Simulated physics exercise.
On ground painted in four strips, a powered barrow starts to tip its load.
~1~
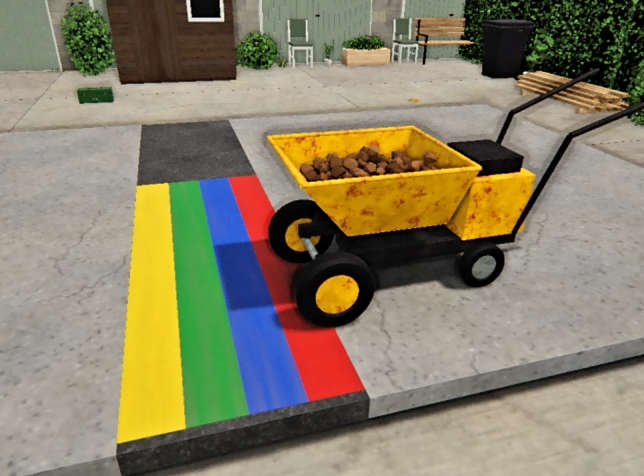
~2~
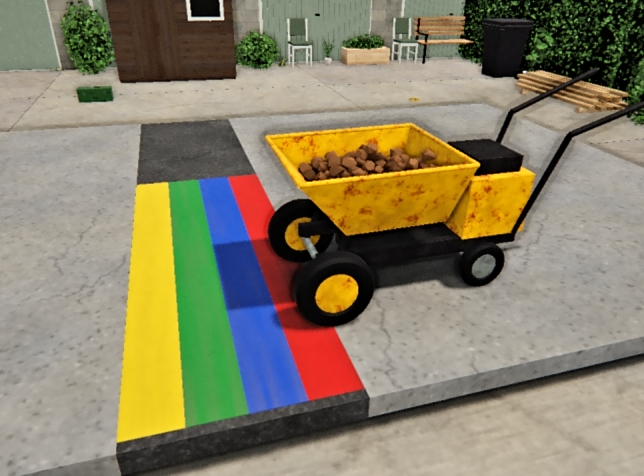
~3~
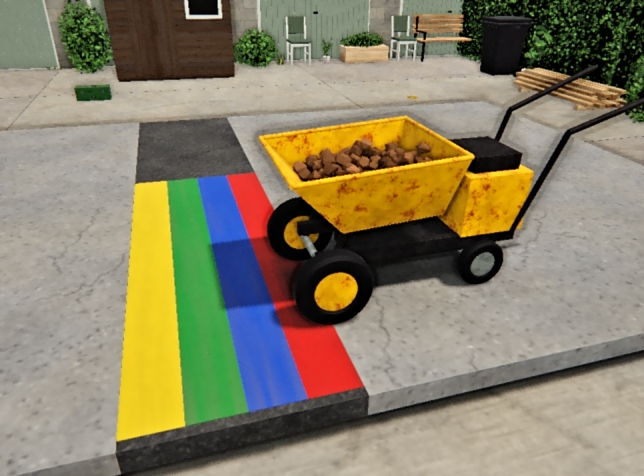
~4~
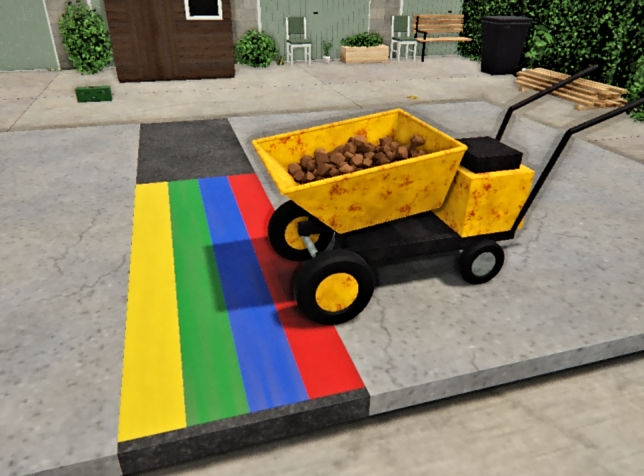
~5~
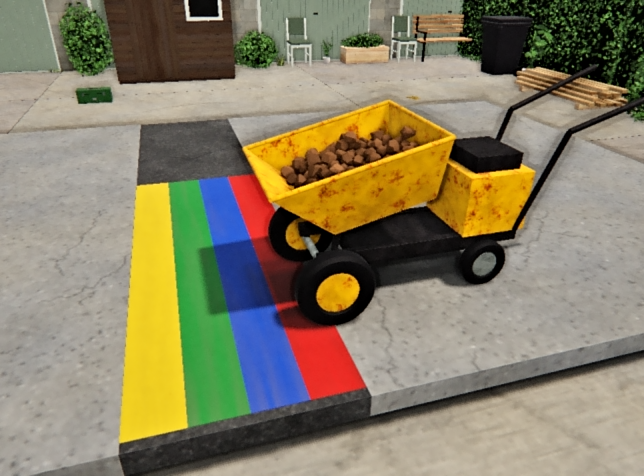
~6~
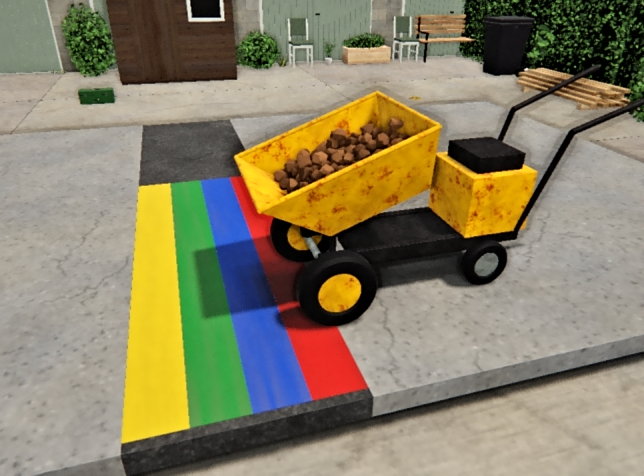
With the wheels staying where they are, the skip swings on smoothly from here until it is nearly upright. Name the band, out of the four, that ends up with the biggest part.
The yellow band.
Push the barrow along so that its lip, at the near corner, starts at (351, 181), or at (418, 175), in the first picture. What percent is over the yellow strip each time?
About 20 per cent, then about 0 per cent.
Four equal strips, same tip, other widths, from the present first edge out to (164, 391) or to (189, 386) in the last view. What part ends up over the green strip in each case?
I'd say some 0 % for the first and some 0 % for the second.
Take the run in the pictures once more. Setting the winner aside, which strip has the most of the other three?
Number two is the strip in green.
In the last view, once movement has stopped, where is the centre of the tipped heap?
Somewhere close to (155, 306) in the last picture.
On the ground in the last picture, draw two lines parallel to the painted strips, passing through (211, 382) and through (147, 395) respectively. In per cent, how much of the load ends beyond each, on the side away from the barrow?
Around 70 percent for the first and 30 percent for the second.
Just after the last frame, skip tipped steeply; every one in the skip.
A moment on, skip tipped right over; roughly two thirds in the skip; about a tenth over the green strip; roughly a quarter over the yellow strip; just a few off the paint.
Further on, skip tipped right over; roughly a quarter in the skip; roughly a quarter over the green strip; roughly a third over the yellow strip; roughly a quarter off the paint.
When it is over, skip tipped right over; roughly a quarter in the skip; not one over the red strip; not one over the blue strip; roughly a quarter over the green strip; roughly a third over the yellow strip; roughly a quarter off the paint.
